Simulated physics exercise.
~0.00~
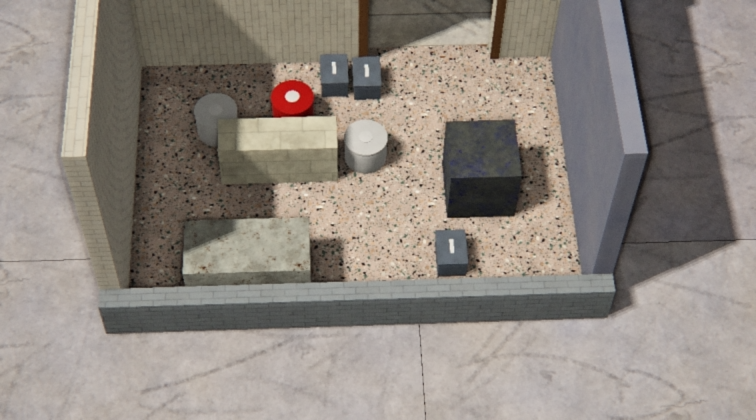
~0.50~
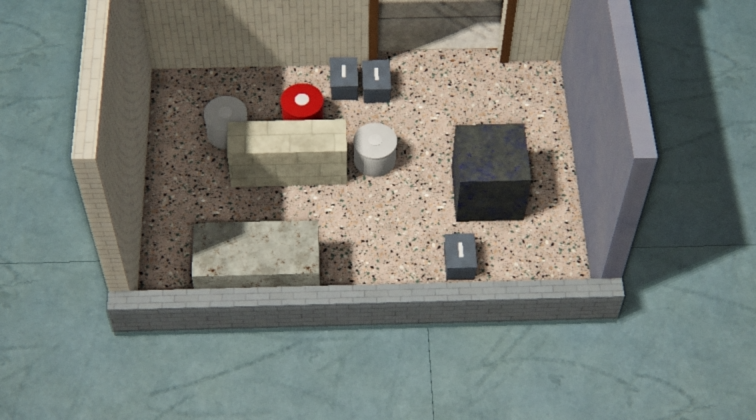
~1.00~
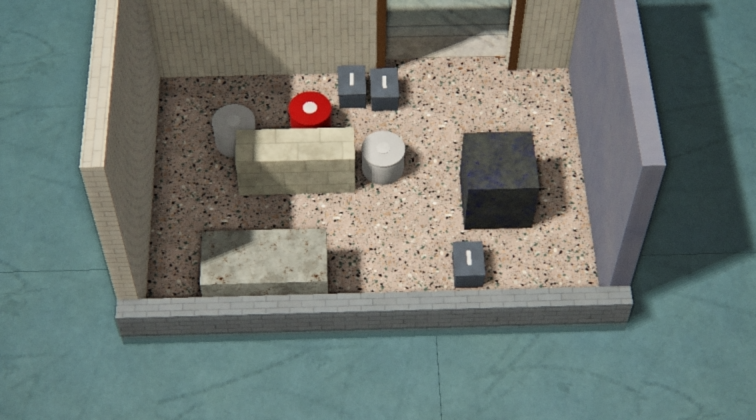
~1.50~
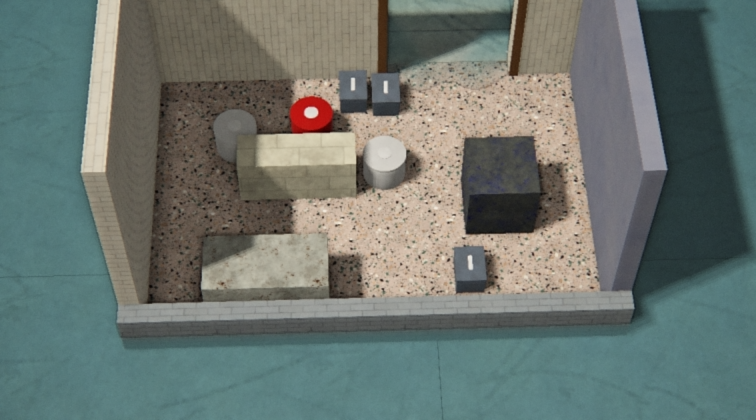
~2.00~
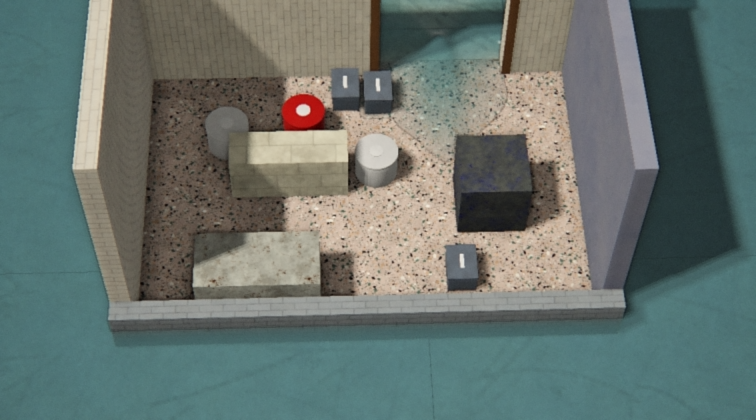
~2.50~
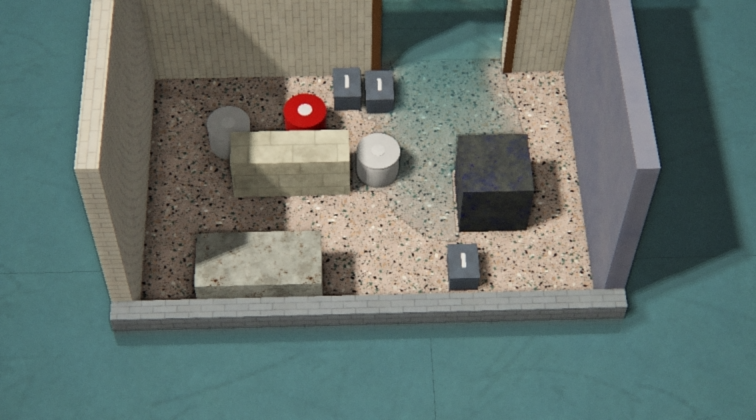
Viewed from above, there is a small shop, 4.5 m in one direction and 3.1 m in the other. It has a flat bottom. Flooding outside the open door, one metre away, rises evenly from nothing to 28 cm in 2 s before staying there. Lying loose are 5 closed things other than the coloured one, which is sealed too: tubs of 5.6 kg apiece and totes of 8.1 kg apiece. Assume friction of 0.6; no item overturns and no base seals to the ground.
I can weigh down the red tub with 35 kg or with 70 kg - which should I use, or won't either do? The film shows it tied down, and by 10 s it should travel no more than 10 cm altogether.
Go with the lighter one.
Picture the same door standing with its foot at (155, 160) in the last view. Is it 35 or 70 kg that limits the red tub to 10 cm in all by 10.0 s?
Then only the bigger mass works.
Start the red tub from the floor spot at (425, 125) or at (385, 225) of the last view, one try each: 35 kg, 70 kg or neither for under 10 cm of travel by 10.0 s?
The first time the greater option is needed; the second time the greater option is needed.
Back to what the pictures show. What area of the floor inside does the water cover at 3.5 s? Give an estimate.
Wet area: Approx. 7.0 m2.
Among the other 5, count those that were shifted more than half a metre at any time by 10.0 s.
I count 3 of them.
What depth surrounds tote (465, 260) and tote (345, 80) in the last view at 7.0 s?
Close to 18 and 4 centimetres.
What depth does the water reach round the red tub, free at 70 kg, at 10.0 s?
15 cm, roughly.
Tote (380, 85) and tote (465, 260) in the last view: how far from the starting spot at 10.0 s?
The first is 80 cm from its start, the second 50 cm.
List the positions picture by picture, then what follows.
The red tub at (292, 97), on the bottom; water covers 0.0 m2; 0 of 6 have shifted, in the first picture.
The red tub at (302, 100) rests on the ground; water covers 0.0 m2; 0 of 6 have shifted, in the second picture.
The red tub at (310, 108) rests on the ground; 0.0 m2 under water; 0 of 6 have shifted, in the third picture.
The red tub at (311, 113) rests on the ground; water covers 0.1 m2; 0 of 6 have shifted, in the fourth picture.
The red tub at (303, 111), on the bottom; 1.1 m2 under water; 0 of 6 have shifted, in the fifth picture.
The red tub at (305, 110) rests on the ground; water covers 2.5 m2; 0 of 6 have shifted, in the sixth picture.
After 3.5 s the red tub would be 0 cm from its start with 35 kg and 0 cm from its start with 70 kg; 1 cm of water round it then.
After 4.5 s the red tub would be 0 cm from its start with 35 kg and 0 cm from its start with 70 kg; 3 cm of water round it then.
After 7.0 s the red tub would be 0 cm from its start with 35 kg and 0 cm from its start with 70 kg; 4 cm of water round it then.
After 10.0 s the red tub would be 0 cm from its start with 35 kg and 0 cm from its start with 70 kg; 15 cm of water round it then.
